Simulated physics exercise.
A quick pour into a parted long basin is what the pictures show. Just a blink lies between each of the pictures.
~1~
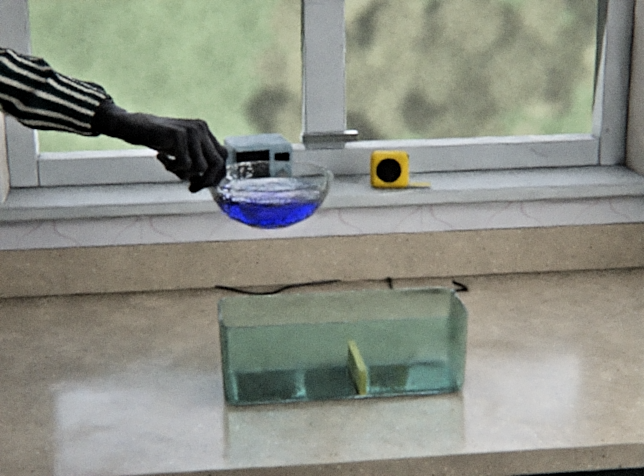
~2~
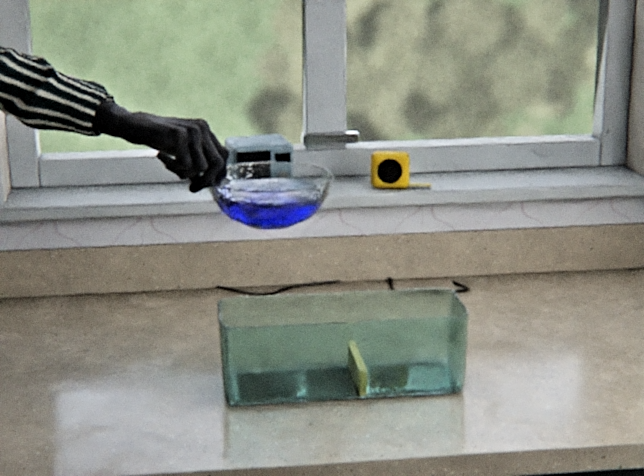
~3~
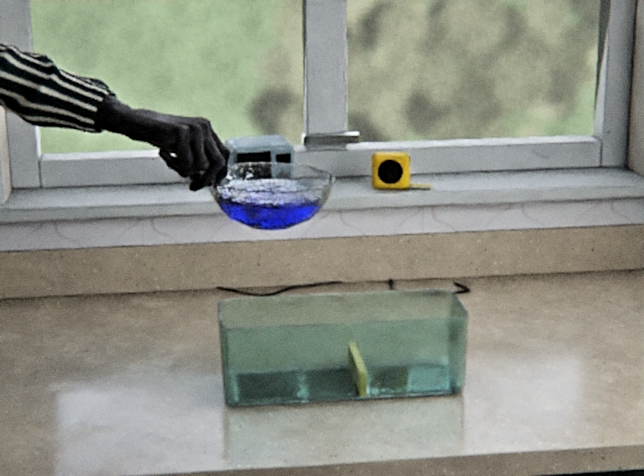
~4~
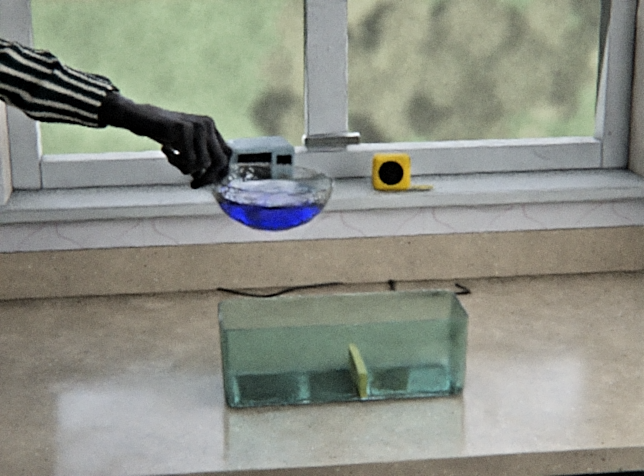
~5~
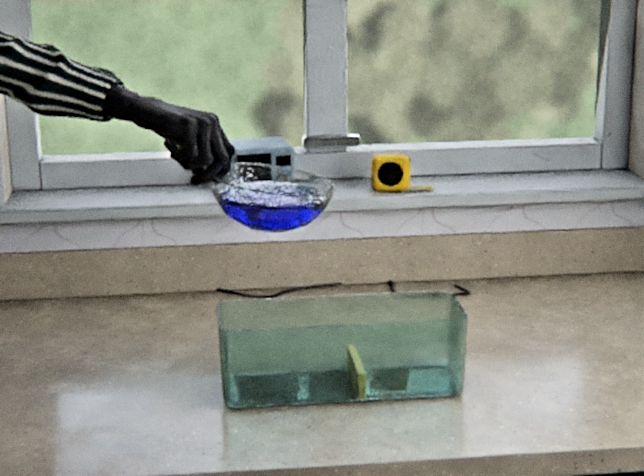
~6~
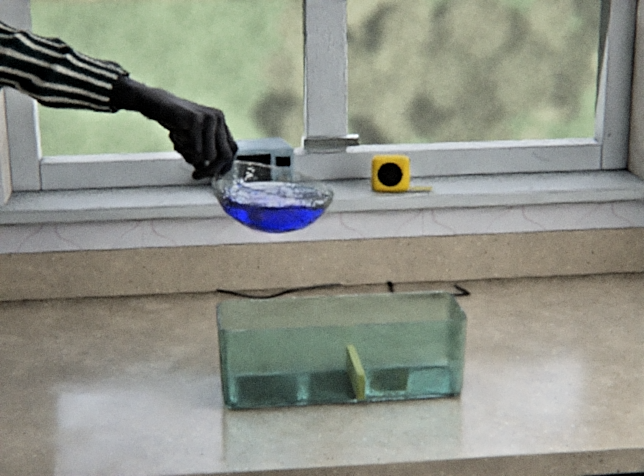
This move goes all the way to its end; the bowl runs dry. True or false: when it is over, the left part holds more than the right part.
False.
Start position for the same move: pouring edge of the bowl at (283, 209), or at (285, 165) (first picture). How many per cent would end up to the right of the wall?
10 %, 10 %.
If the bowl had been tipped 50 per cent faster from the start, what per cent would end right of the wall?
About 65 per cent.
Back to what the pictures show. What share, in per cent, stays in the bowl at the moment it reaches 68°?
Amount still in: Approx. 30 %.
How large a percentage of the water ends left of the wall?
About 30 per cent.
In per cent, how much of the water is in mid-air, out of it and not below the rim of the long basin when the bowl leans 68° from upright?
Around 40 %.
A moment on, the tilt is 68° and 32 per cent is still to pour, 2 is left of the wall and 24 right of it.
Next, the tilt is 103° and 0 per cent is still to pour, 26 is left of the wall and 71 right of it.
Then the tilt is 111° and 0 per cent is still to pour, 29 is left of the wall and 70 right of it.
Later the tilt is 111° and 0 per cent is still to pour, 29 is left of the wall and 70 right of it.
At rest 29 per cent lies left of the wall, 70 right of it and 1 outside.
